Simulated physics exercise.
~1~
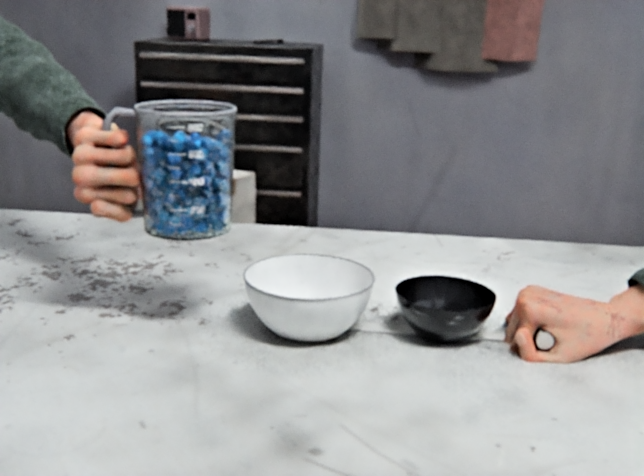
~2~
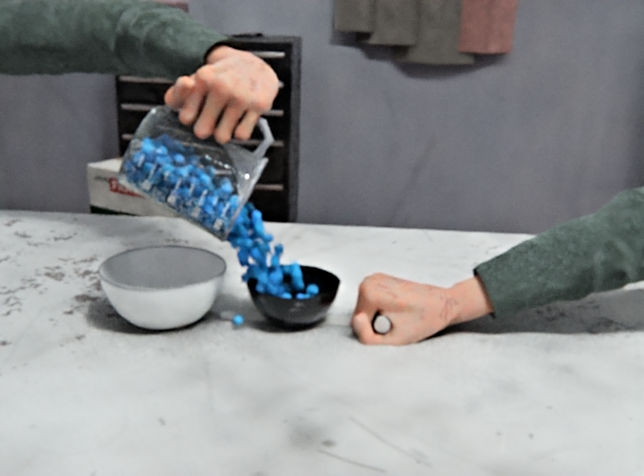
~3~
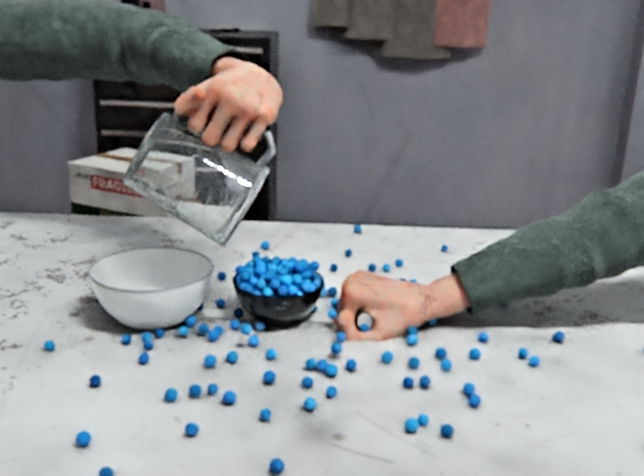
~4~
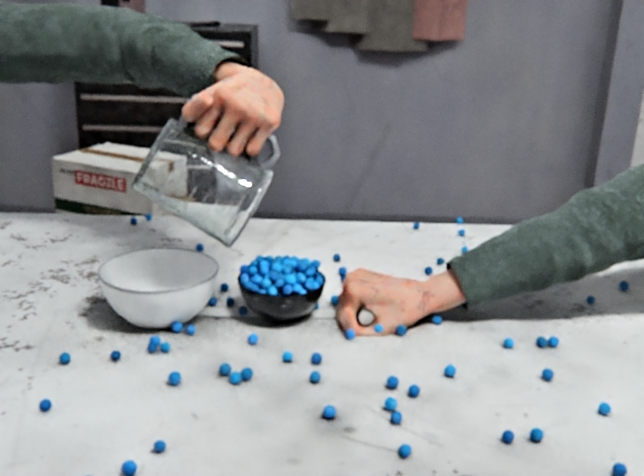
Blue balls pouring from a tilted glass jug, heaping a black bowl and scattering across the table, while a white bowl stays empty.
